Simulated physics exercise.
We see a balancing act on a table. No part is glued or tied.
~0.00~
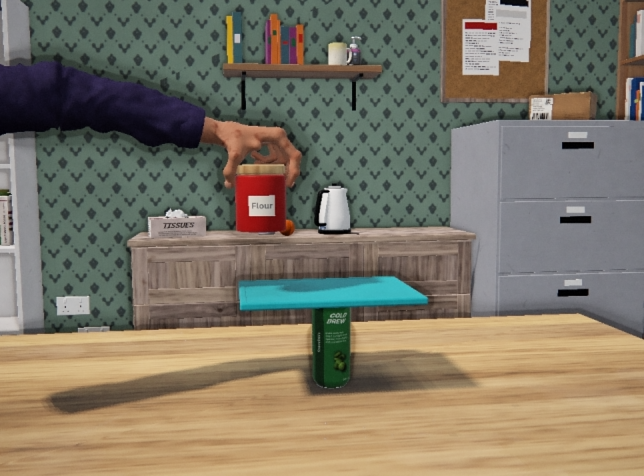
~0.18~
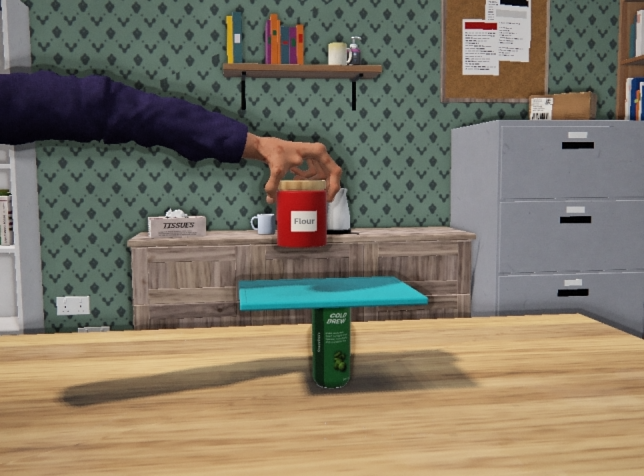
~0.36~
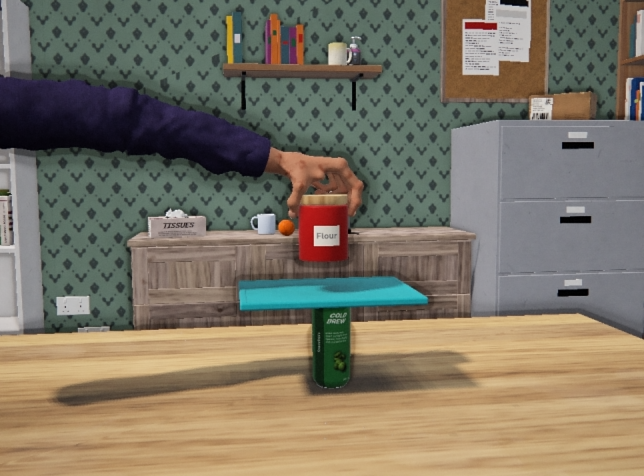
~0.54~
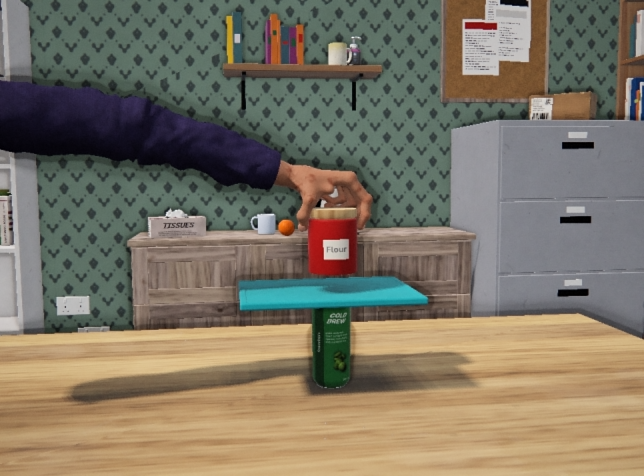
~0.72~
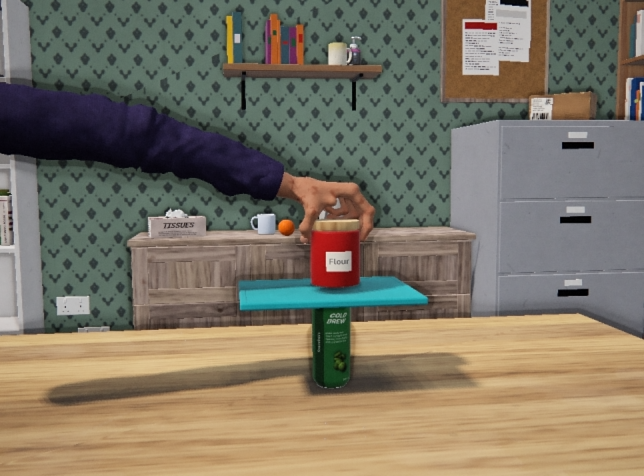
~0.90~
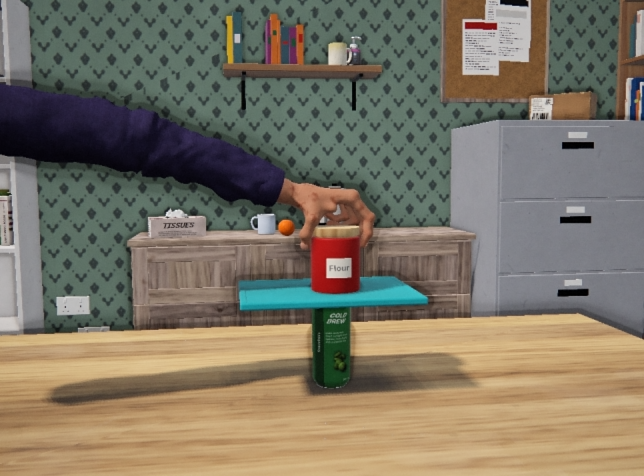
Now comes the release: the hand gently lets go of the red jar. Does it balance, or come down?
The stack is going to stay put.
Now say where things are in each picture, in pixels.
The first frame shows still above its spot; red jar (261, 198); turquoise lid (326, 292).
The second frame shows still above its spot; red jar (302, 213); turquoise lid (326, 292).
The third frame shows still above its spot; red jar (324, 227); turquoise lid (326, 292).
The fourth frame shows still above its spot; red jar (333, 240); turquoise lid (326, 292).
The fifth frame shows still above its spot; red jar (335, 252); turquoise lid (326, 292).
The sixth frame shows in place under the hand; red jar (335, 258); turquoise lid (326, 292).
By 1.70 s, things are still on the move.
By 2.60 s, all is still.
When it is over (3.5 s), all 3 as before. End places, in pixels of the last picture, red jar near (335, 259). The stack keeps its balance.
